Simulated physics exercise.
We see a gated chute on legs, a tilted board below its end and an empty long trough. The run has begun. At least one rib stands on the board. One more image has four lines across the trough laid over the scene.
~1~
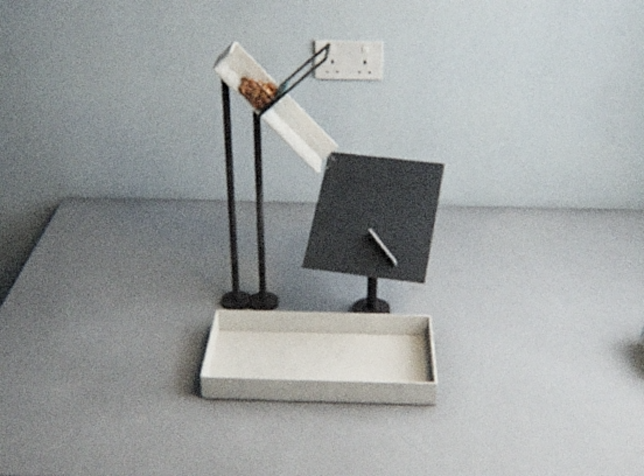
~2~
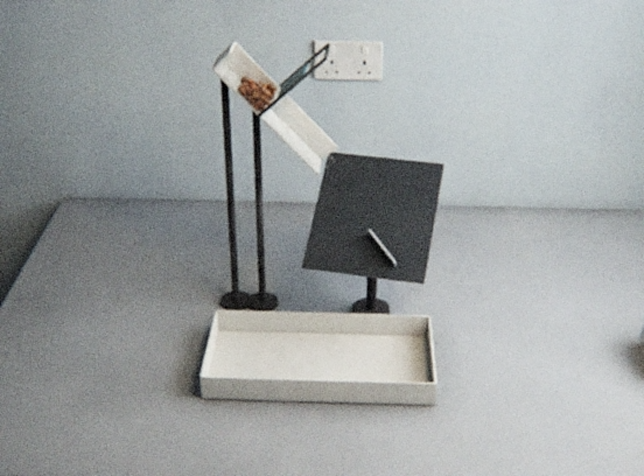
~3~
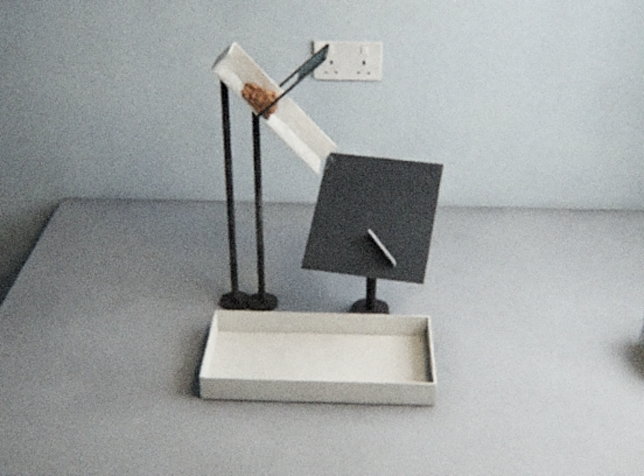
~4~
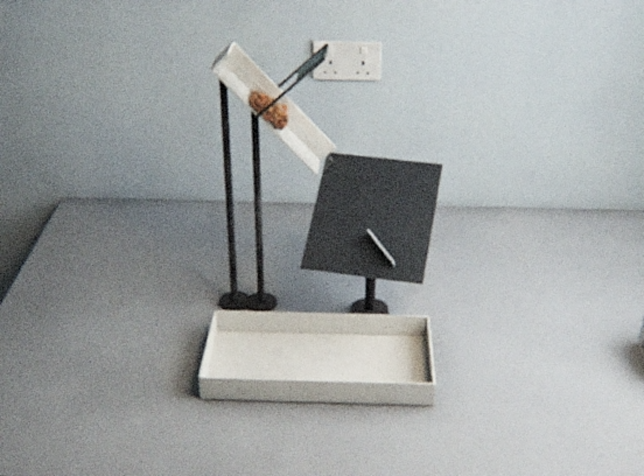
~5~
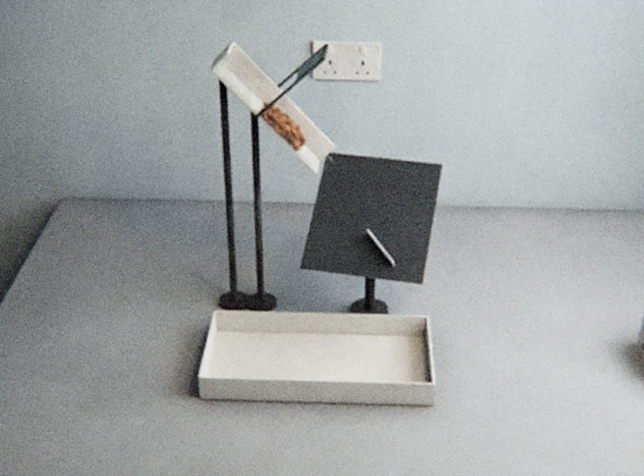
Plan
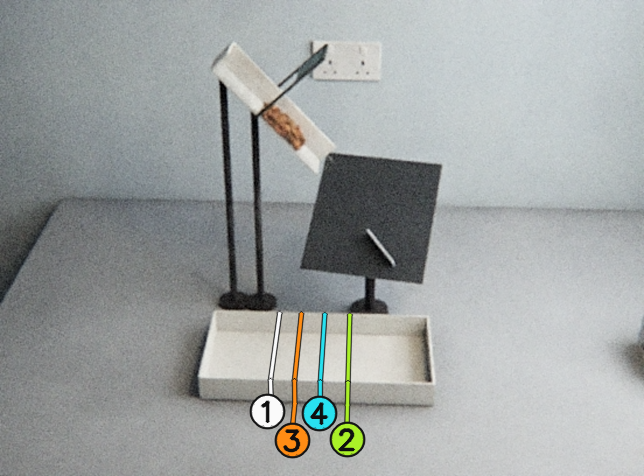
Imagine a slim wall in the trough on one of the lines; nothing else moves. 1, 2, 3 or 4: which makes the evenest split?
The answer is line 2.
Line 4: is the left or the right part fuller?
Right.
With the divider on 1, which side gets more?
The right side.
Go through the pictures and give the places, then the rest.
In the first picture, load behind the gate at (259, 94), bits of cat kibble; lip of the chute at (320, 167), sloping fairly steeply.
In the second picture, middle of the board at (374, 214), tilted fairly steeply; middle of its low edge at (362, 275); of its high edge at (386, 157).
In the third picture, front corners of the trough at (200, 377) and (436, 384), empty; front of the load at (273, 108).
In the fourth picture, middle of the load at (270, 108); its front at (284, 124), about a third of the way to the lip; rib from (368, 230) to (394, 262).
In the fifth picture, middle of the load at (280, 126); its front at (302, 144), about two thirds of the way to the lip.
On the marked copy, line 1 crosses the front rim at (270, 379); line 2 crosses the front rim at (348, 381); line 3 crosses the front rim at (294, 380); line 4 crosses the front rim at (320, 380).
With 1, of what is caught, none on the left of the divider, all on the right.
With 2, of what is caught, about a third on the left of the divider, about two thirds on the right.
With 3, of what is caught, none on the left of the divider, all on the right.
With 4, of what is caught, a small part on the left of the divider, most on the right.
